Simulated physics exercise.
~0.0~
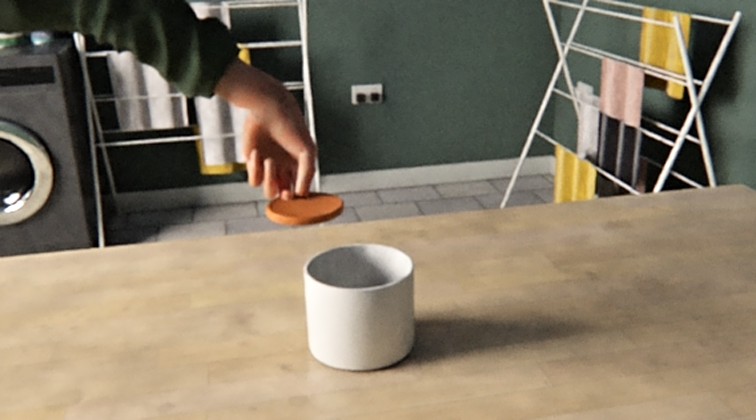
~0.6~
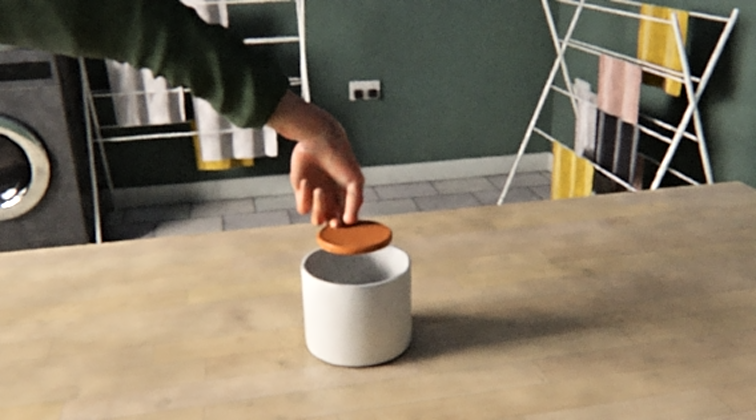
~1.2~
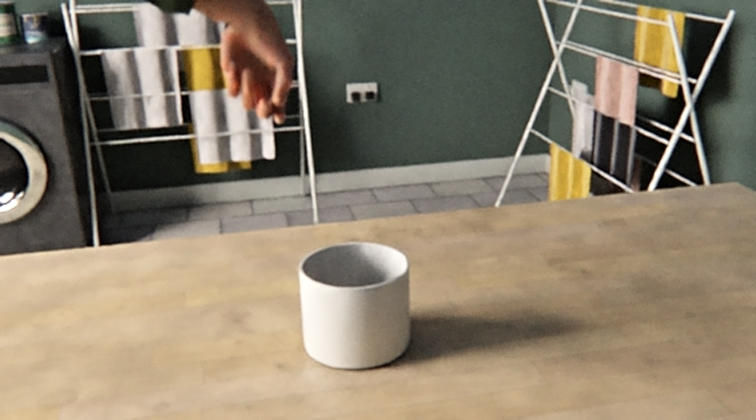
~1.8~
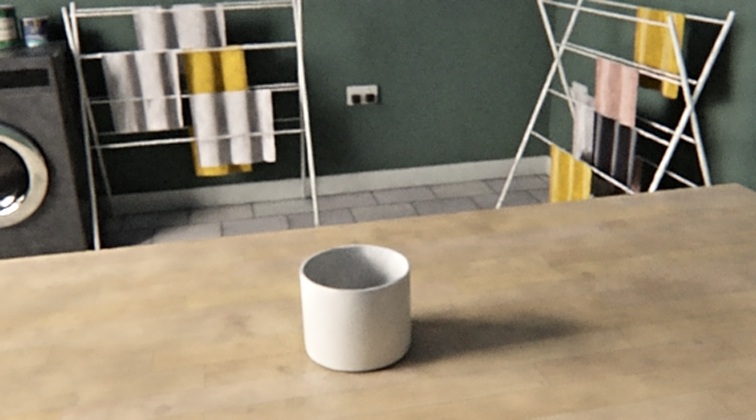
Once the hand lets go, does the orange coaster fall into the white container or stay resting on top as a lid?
The orange coaster falls into the white container, leaving its top open.
